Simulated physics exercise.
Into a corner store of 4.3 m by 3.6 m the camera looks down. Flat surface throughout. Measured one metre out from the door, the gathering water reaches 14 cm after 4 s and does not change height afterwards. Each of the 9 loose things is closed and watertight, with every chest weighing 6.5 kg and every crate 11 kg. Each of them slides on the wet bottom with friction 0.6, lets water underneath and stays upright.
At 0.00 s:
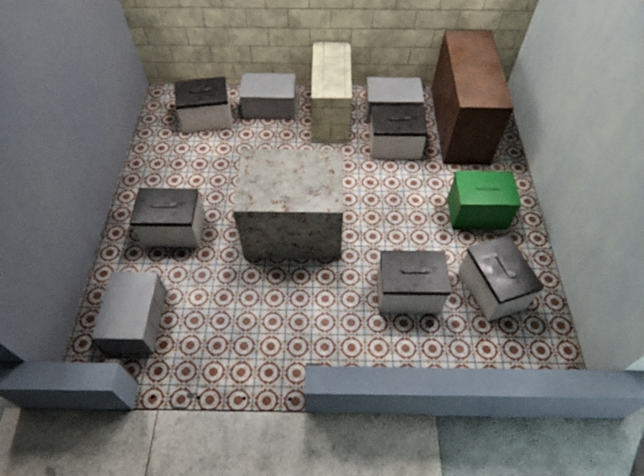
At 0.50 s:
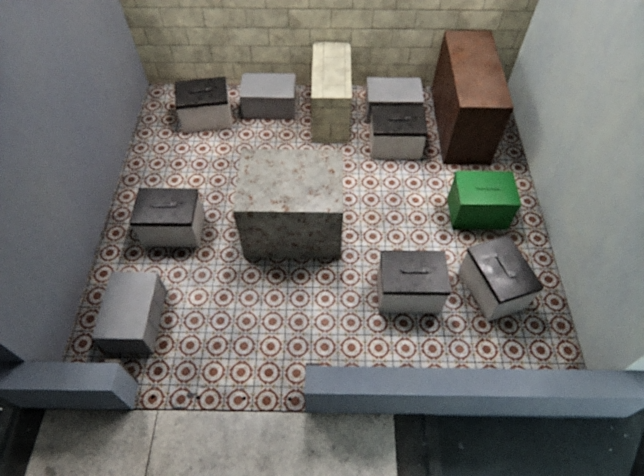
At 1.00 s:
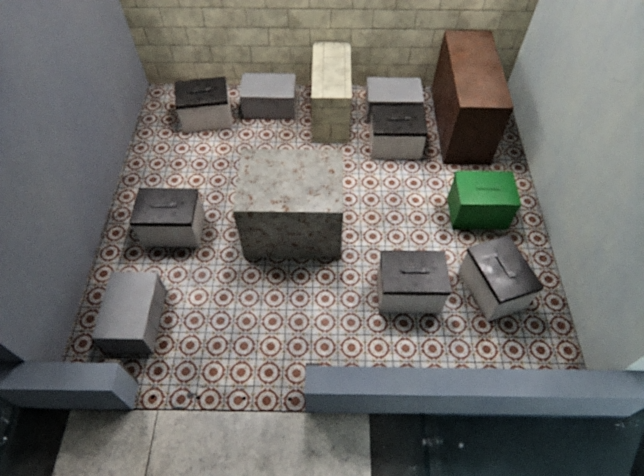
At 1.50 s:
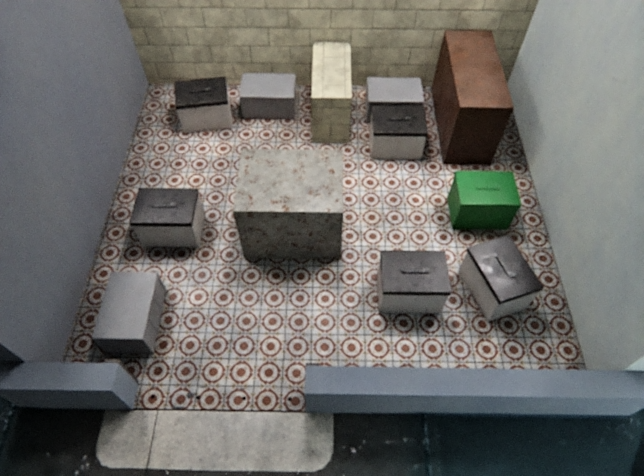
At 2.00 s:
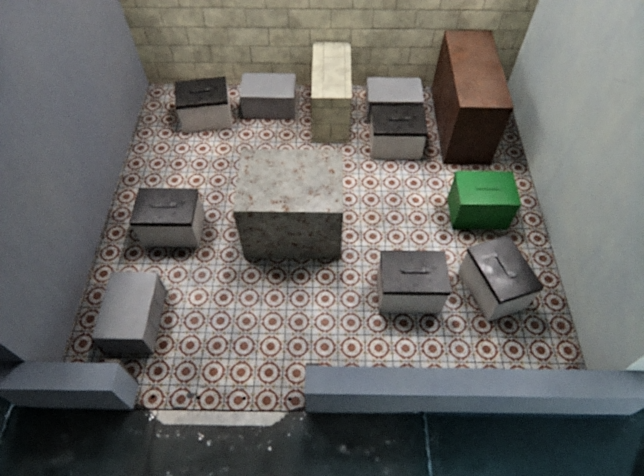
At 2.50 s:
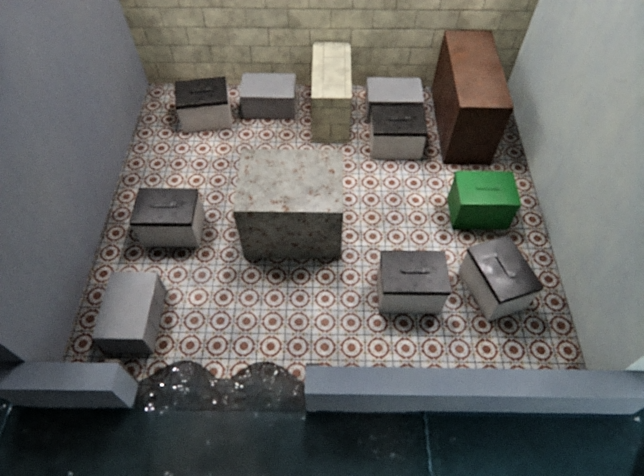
At first, dark boxes, grey blocks and a green chest stand still on the patterned floor of a walled room, with pale paving outside. Dark water then spreads across the paving from both sides and covers it, and finally enters through the doorway gap, while everything inside stays in place.
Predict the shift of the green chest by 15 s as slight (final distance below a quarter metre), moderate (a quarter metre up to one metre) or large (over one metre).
Movement: Limited.
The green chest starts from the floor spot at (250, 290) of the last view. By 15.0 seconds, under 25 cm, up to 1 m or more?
In that run it wanders far off.
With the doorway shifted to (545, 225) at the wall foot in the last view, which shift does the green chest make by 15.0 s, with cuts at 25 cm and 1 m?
So the green chest is well away by then.
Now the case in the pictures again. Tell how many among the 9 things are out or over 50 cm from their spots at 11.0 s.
At that time I count 6.
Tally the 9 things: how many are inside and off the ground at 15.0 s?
Answer: 9.
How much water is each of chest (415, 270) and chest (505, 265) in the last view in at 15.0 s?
Roughly 8 and 10 cm.
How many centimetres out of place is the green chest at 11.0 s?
I'd put it at around 60 cm.
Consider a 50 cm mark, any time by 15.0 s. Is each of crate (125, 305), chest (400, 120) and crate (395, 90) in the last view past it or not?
Within, within, within.
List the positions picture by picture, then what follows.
In the first frame, the green chest at (488, 188) rests on the ground; water covers 0.0 m2; 0 of 9 have shifted.
In the second frame, the green chest at (488, 188), on the bottom; water covers 0.0 m2; 0 of 9 have shifted.
In the third frame, the green chest at (488, 188) rests on the ground; water covers 0.0 m2; 0 of 9 have shifted.
In the fourth frame, the green chest at (488, 188), on the bottom; water covers 0.0 m2; 0 of 9 have shifted.
In the fifth frame, the green chest at (488, 188) rests on the ground; 0.0 m2 under water; 0 of 9 have shifted.
In the sixth frame, the green chest at (488, 188) rests on the ground; 0.1 m2 under water; 0 of 9 have shifted.
After 3.5 s the green chest is near (488, 188), 0.0 m from its start, aground; 0 afloat.
After 6.8 s the green chest is near (488, 188), 0.0 m from its start, aground; 1 afloat.
After 11.0 s the green chest is near (515, 150), 0.6 m from its start, afloat; 7 afloat.
After 15.0 s the green chest is near (505, 149), 0.5 m from its start, afloat; 9 afloat.
